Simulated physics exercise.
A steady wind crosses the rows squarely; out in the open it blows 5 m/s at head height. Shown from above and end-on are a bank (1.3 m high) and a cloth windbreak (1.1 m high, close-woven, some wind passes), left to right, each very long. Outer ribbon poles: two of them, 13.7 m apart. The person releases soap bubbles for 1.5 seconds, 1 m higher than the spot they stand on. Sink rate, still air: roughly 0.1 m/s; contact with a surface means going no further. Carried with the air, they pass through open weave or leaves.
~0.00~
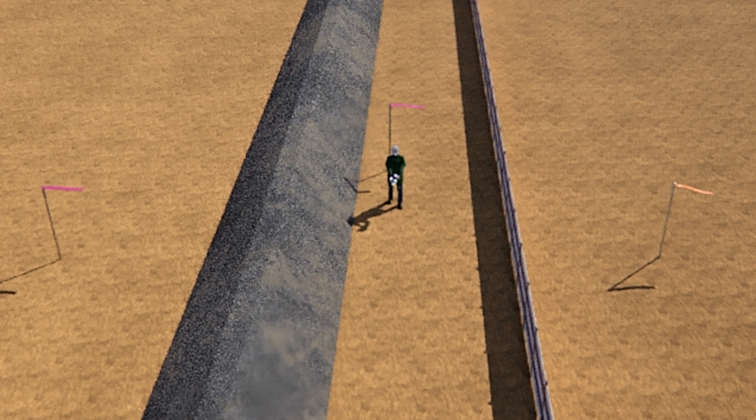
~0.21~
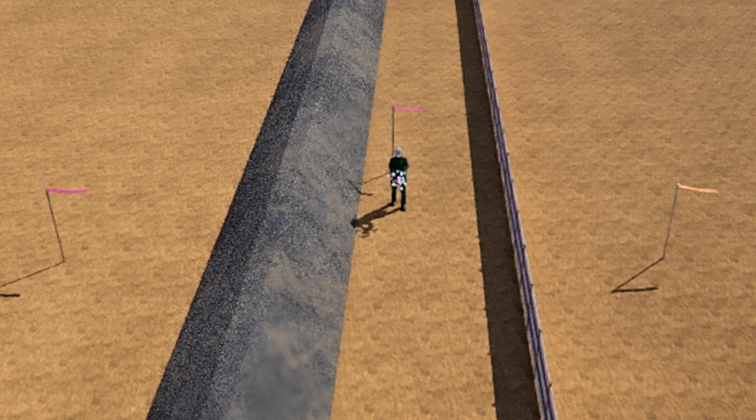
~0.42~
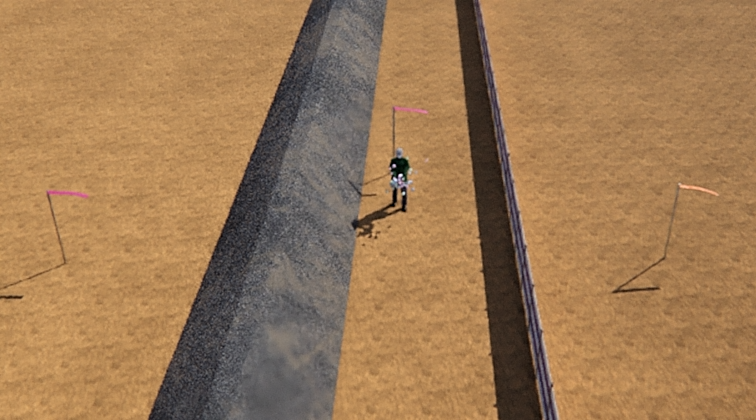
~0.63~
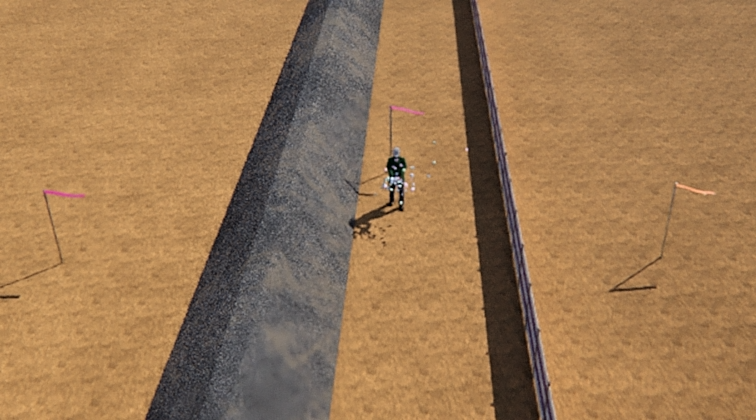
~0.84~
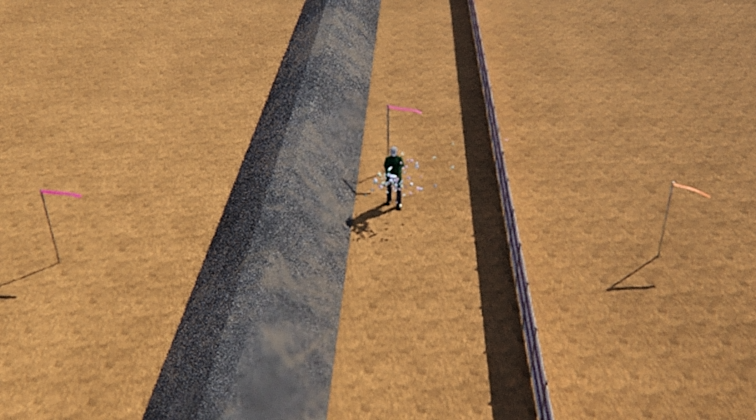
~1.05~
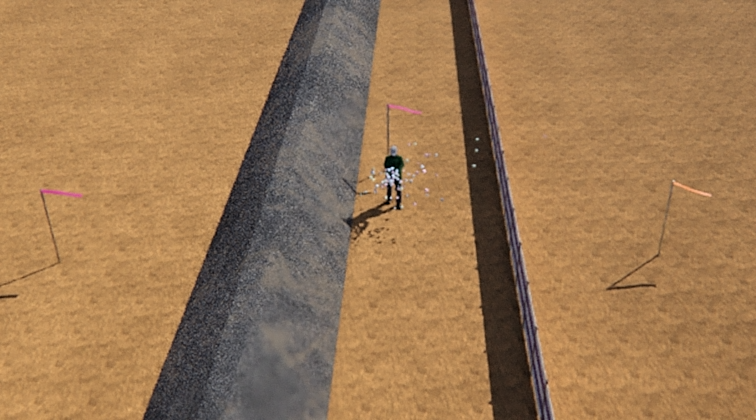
At the start, a person in a dark green top stands between a long grey bank and a cloth windbreak while pink and orange ribbons stream rightward from poles. Small pale bubbles then appear around the person and spread to both sides, more widely to the right, as the ribbons waver slightly.
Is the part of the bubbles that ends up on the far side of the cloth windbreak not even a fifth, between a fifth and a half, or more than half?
What finishes beyond it is upwards of half.
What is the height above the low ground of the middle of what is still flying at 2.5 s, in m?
Middle height: Approx. 1.2 m.
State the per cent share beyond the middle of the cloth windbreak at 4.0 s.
40 %.
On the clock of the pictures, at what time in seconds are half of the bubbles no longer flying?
Near 10.0 s.
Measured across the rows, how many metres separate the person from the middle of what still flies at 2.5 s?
Roughly 0.5 m.
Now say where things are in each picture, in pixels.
The left ribbon ends at (84, 189), leaning 90 degrees to the right and the bubbles in the air span x = 390 to 395 around y = 180, in the first picture.
The right ribbon ends at (717, 192), leaning 80 degrees to the right and the bubbles in the air span x = 390 to 405 around y = 180, in the second picture.
The inner ribbon ends at (428, 113), leaning 80 degrees to the right, the bubbles in the air span x = 390 to 415 around y = 180 and the top of the cloth windbreak crosses (514, 180), in the third picture.
The left ribbon ends at (85, 196), leaning 85 degrees to the right and the bubbles in the air span x = 380 to 430 around y = 180, in the fourth picture.
The right ribbon ends at (710, 197), leaning 70 degrees to the right and the bubbles in the air span x = 375 to 440 around y = 180, in the fifth picture.
The inner ribbon ends at (421, 113), leaning 80 degrees to the right, the bubbles in the air span x = 370 to 465 around y = 180 and the top of the bank crosses (283, 169), in the sixth picture.
After 2.5 s, 2 % is no longer flying here, and 16 % is beyond the cloth windbreak; the middle of what still flies is 1.1 m above the low ground, near (416, 177).
After 4.0 s, 7 % is no longer flying here, and 38 % is beyond the cloth windbreak; the middle of what still flies is 0.9 m above the low ground, near (465, 183).
After 8.0 s, 35 % is no longer flying here, and 54 % is beyond the cloth windbreak; the middle of what still flies is 1.0 m above the low ground, near (607, 176).
After 20.0 s, 93 % is no longer flying here, and 67 % is beyond the cloth windbreak.
After 45.0 s, 100 % is no longer flying here, and 67 % is beyond the cloth windbreak.
